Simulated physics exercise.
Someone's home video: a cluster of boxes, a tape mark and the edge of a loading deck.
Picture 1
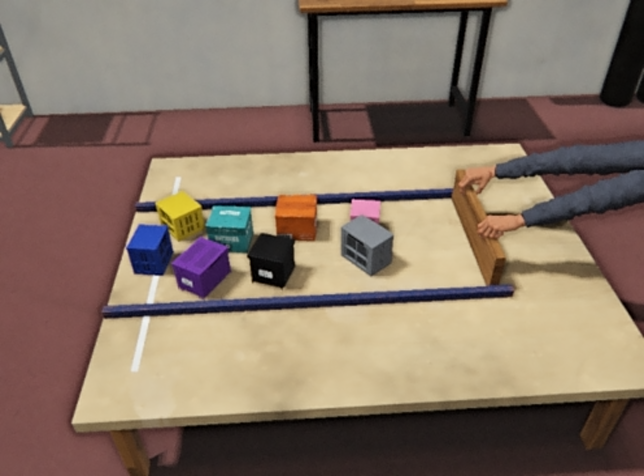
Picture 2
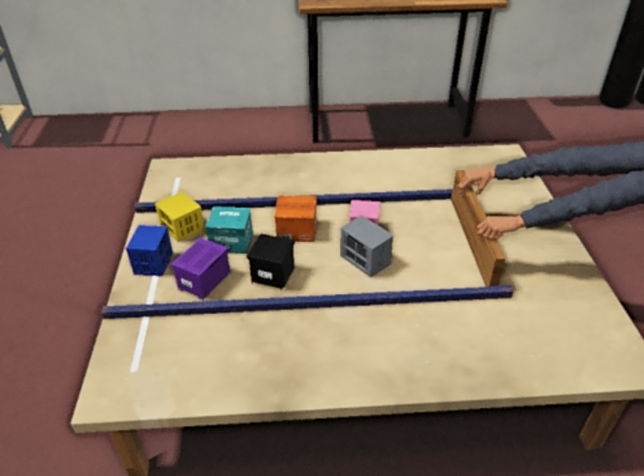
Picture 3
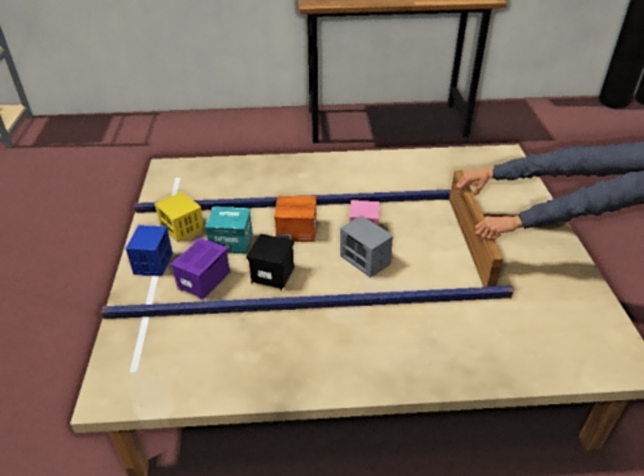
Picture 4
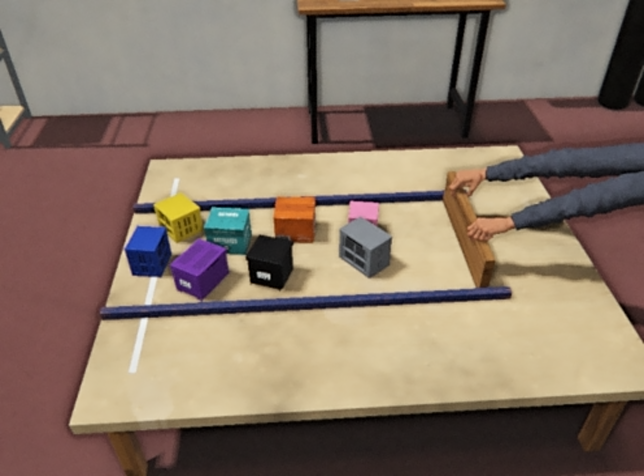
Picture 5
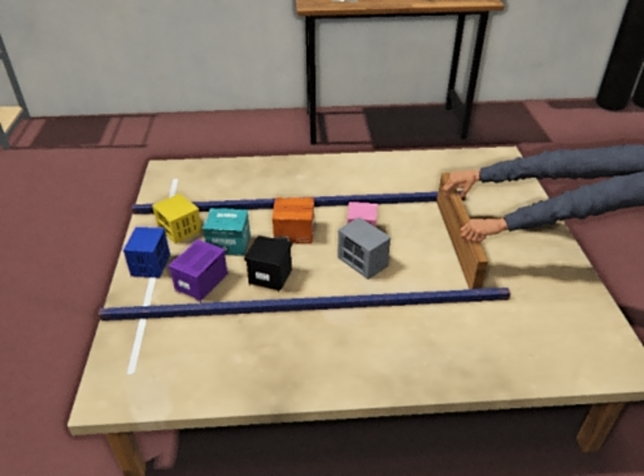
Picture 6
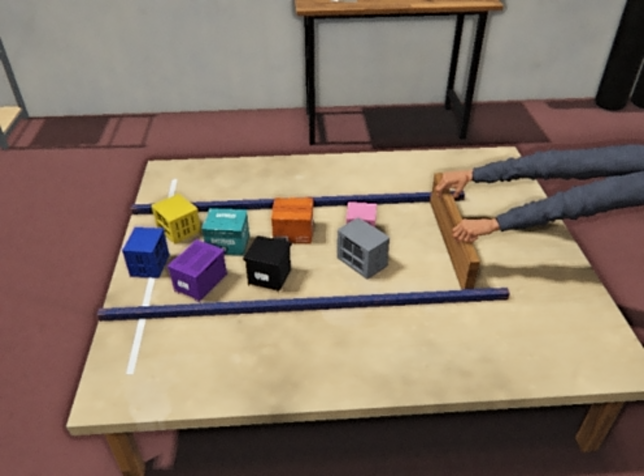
A wooden plank, held upright by two hands reaching in from the right, starts near the right ends of two dark blue rails on a table. The hands slide it a short way left between the rails, toward a cluster of colourful boxes that stay in place around a white tape line.
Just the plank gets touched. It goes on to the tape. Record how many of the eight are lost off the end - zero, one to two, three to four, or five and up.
It ends with four plus at least one more down.
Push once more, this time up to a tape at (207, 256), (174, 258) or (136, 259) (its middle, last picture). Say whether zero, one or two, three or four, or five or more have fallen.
In order: One to two; three to four; five or over.
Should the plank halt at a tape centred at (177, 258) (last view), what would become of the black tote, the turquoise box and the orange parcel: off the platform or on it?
The black tote stays on; the turquoise box tumbles off; the orange parcel does not fall.
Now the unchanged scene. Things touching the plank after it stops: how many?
That comes to 2.
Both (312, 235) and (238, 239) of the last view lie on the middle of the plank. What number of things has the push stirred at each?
By the first moment it's 5, by the second it's 8.
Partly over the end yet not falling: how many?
1.
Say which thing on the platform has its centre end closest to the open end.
Foremost, the black tote.
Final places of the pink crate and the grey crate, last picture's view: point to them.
For the pink crate it's (144, 232), and for the grey crate it's (137, 252).
Early on, none off yet; blue crate at rest near (147, 253); yellow crate at rest near (177, 219); purple tote at rest near (199, 271).
A while later, none off yet; blue crate at rest near (147, 253); yellow crate at rest near (176, 218); purple tote travelled a little near (193, 271).
Further along, one off so far; blue crate in the air near (84, 297); yellow crate travelled about its own width near (134, 217); purple tote travelled well along near (122, 281).
Finally, the number that fall off is five or more; lost, orange parcel, turquoise box, purple tote, yellow crate and blue crate.
